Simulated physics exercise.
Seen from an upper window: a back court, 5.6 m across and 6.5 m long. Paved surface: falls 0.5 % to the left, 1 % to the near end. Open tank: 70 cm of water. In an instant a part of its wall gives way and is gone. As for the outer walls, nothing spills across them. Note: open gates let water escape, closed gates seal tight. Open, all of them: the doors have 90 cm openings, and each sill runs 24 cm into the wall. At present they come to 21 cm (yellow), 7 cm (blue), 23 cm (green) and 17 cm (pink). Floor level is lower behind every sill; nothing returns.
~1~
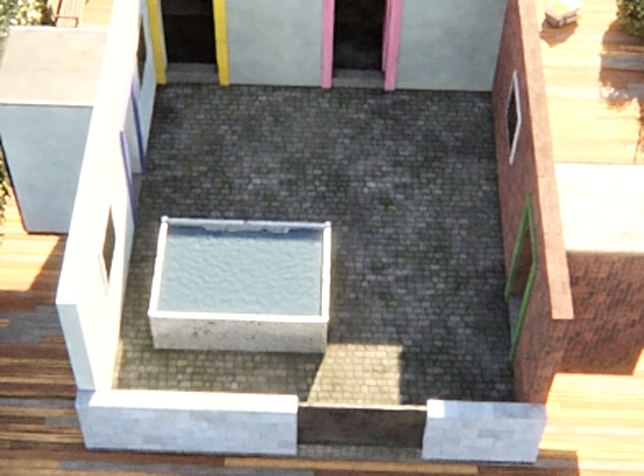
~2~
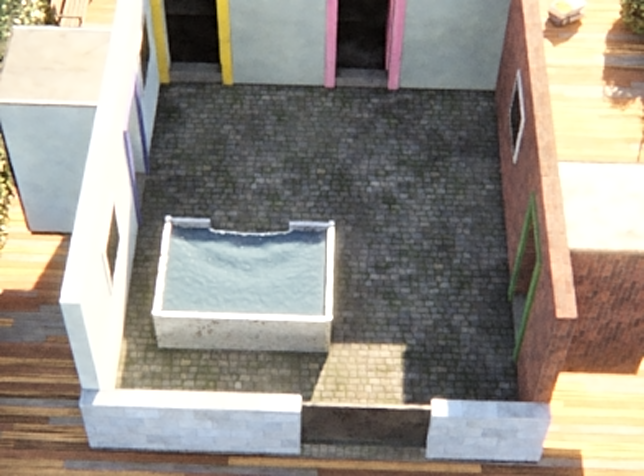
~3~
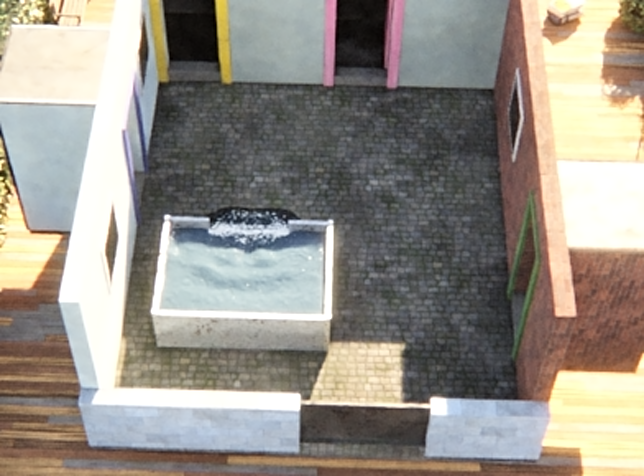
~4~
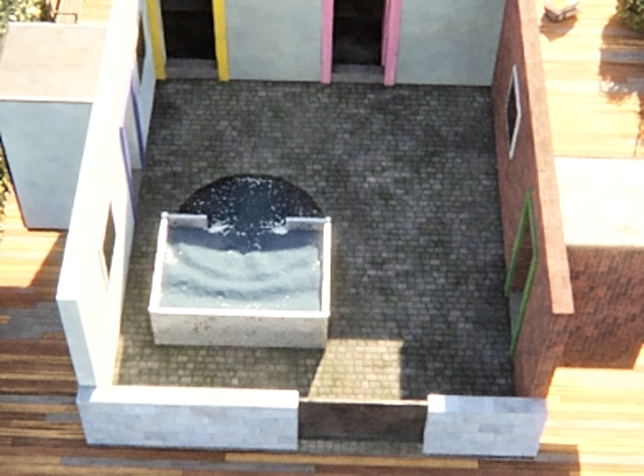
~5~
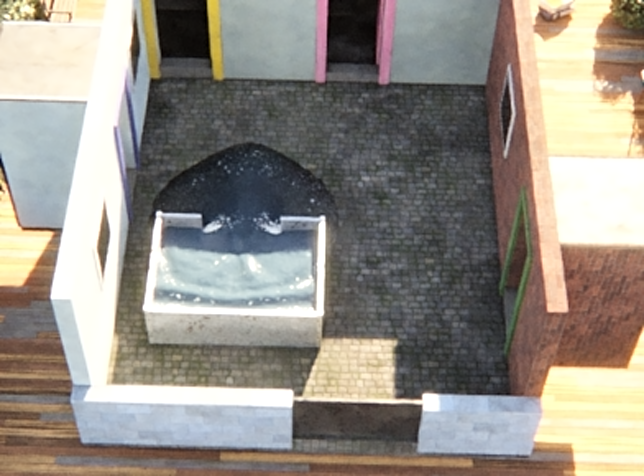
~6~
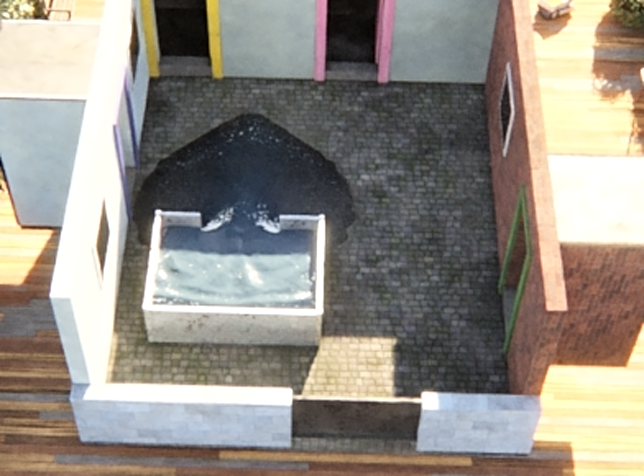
In a paved court, an open tank's far wall gives way and water spreads outward.
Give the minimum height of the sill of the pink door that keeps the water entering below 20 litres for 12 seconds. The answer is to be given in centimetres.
Minimum height: About 14.5 cm.
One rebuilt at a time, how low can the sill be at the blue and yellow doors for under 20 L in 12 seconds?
Roughly 9.5 cm for the blue door and roughly 26 cm for the yellow door.
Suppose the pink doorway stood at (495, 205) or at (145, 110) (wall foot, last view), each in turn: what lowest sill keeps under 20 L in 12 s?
Roughly 5.5 cm, then roughly 18 cm.
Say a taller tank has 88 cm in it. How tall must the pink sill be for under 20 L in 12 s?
19 cm.
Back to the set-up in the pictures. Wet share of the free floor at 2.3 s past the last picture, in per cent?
Roughly 45 percent of the floor.
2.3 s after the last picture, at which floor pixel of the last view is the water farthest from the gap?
The tip of the flood lies near (485, 83).
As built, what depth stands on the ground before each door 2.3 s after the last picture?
Door by door in centimetres - yellow 25, blue 6, green 0, pink 16.
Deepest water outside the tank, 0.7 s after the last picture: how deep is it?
Roughly 36 cm.
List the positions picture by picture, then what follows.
Still water, 70 cm deep, in the open tank at (243, 272); the pink door at (361, 43) is dry, in the first picture.
The gap is on the far side, the front 0.4 m out at a hidden place; the back of the open tank holds 70 cm, in the second picture.
The gap is on the far side, the front 0.8 m out at (234, 211); the back of the open tank holds 70 cm, in the third picture.
Water pours out on the far side and has run 1.4 m, to (238, 178); about 8 cm deep outside, 65 cm at the back, in the fourth picture.
Water pours out on the far side and has run 2.0 m, to (239, 149); about 6 cm deep outside, 59 cm at the back, in the fifth picture.
Water pours out on the far side and has run 2.6 m, to (241, 119); about 5 cm deep outside, 60 cm at the back; the pink door at (354, 35), 3.9 m from the gap, is still 1.7 m from the nearest water, in the sixth picture.
Then, 0.7 s after the last picture water covers 35 % of the floor, deepest (36 cm) near (235, 240); it has not reached the pink door.
Then, 2.3 s after the last picture water covers 45 % of the floor, deepest (28 cm) near (474, 83); 16 cm at the pink door, 7 litres in over its 17 cm sill.
Then, 11.3 s after the last picture water covers 100 % of the floor, deepest (18 cm) near (111, 349); 5 cm at the pink door, 8 litres in over its 17 cm sill.
At the pink door as built, the water peaked near 22 cm, 1.1 s after the last picture.
With a sill of 12 cm, 37 litres would have come in within the 12 s; with 16 cm, 12 litres. So under 20 litres takes about 14.5 cm.
